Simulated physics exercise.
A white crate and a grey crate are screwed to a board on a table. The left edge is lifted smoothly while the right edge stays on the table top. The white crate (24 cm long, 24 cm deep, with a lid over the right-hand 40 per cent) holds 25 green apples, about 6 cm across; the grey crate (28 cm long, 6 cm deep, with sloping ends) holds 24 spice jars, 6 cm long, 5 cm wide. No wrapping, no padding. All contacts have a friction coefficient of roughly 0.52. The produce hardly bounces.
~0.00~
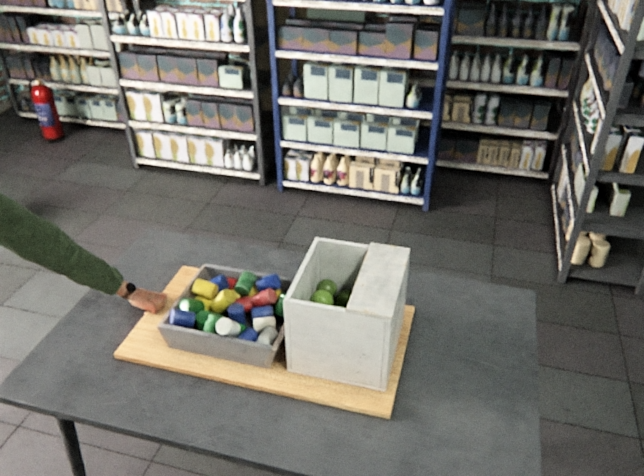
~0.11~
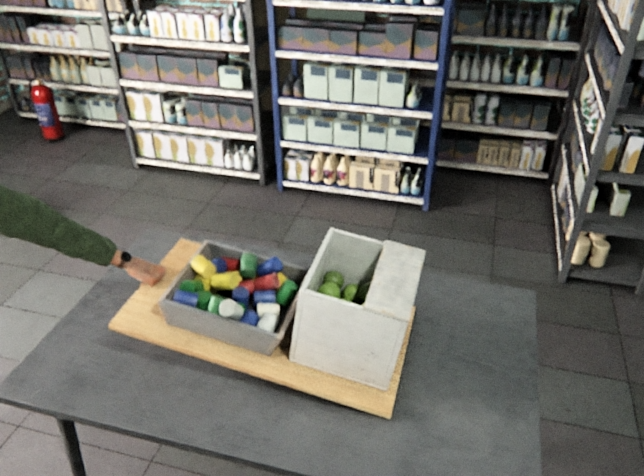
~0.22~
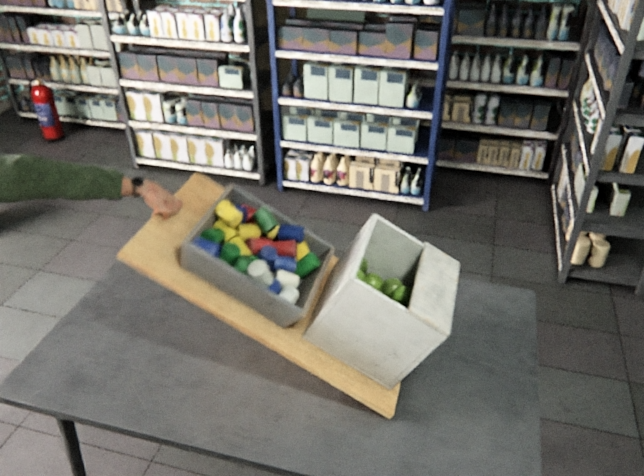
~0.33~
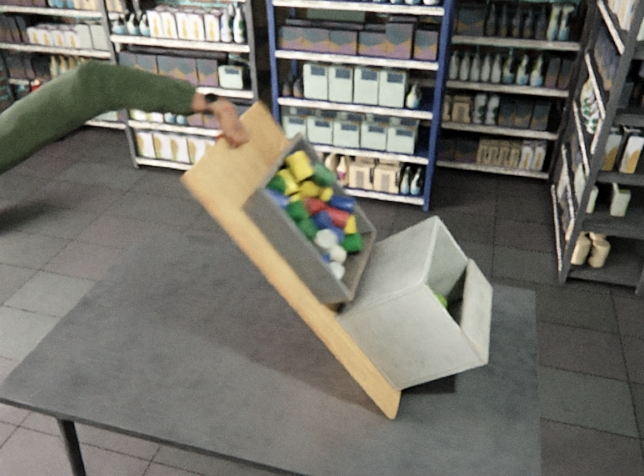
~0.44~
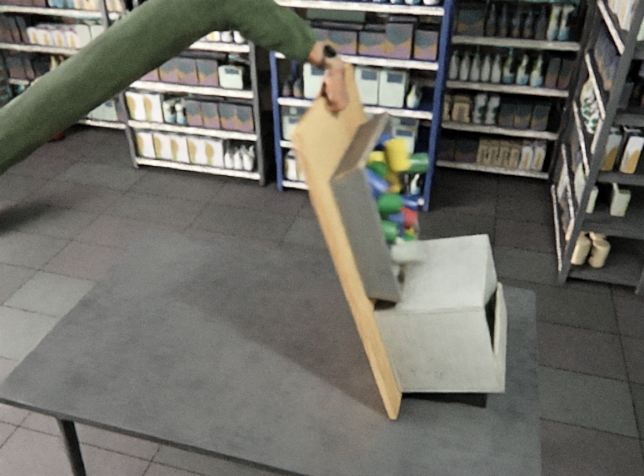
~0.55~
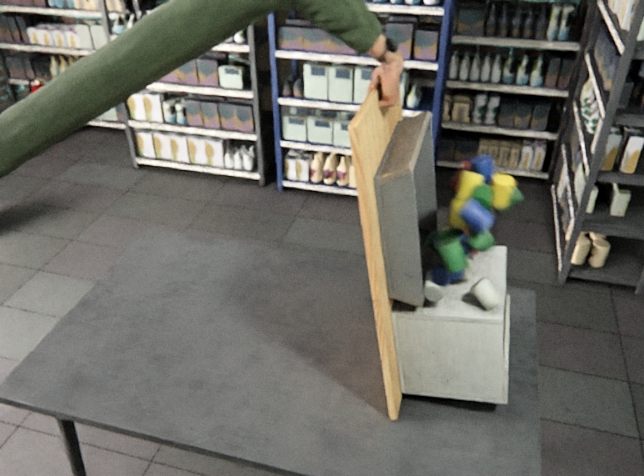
In a storeroom lined with stocked shelves, a green-sleeved arm lifts the left end of a board on a table until it stands nearly upright, and colourful jars tumble from the grey crate onto the white crate's side.
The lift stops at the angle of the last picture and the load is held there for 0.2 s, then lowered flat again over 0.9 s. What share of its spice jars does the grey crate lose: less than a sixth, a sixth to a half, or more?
Out of the grey crate go more than half of the spice jars.
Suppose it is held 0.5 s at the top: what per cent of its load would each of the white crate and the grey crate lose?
In that case white crate 0, grey crate 100 per cent.
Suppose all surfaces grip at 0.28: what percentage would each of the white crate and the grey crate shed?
In that case white crate 0, grey crate 90 per cent.
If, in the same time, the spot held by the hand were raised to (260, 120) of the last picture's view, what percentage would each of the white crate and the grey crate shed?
Then white crate 0, grey crate 30 per cent.
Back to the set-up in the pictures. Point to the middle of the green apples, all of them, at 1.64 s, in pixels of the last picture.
Around (365, 325).
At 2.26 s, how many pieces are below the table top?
About 20.
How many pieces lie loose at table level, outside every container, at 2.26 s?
Roughly 3.
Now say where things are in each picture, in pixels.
In the first frame (we follow the rim corner now nearest the camera), grey crate at (272, 347); white crate at (386, 317); tilt 0°; nothing out yet.
The second frame shows grey crate at (278, 336); white crate at (403, 320); tilt 8°.
The third frame shows grey crate at (302, 312); white crate at (443, 332); tilt 29°.
The fourth frame shows grey crate at (350, 296); white crate at (481, 359); tilt 52°.
The fifth frame shows grey crate at (401, 297); white crate at (500, 386); tilt 73°; 3 out, the lowest jar at (408, 253).
The sixth frame shows grey crate at (424, 301); white crate at (503, 398); tilt 81°; 23 out.
After 0.82 s, tilt 80°; 0 of 25 out of the white crate and 23 of 24 out of the grey crate.
After 1.16 s, tilt 46°; 0 of 25 out of the white crate and 23 of 24 out of the grey crate.
After 1.64 s, tilt 0°; 0 of 25 out of the white crate and 23 of 24 out of the grey crate.
Final count (at 2.26 s), 0 of 25 out of the white crate and 23 of 24 out of the grey crate. Asked share, 23 of 24, 96 per cent.
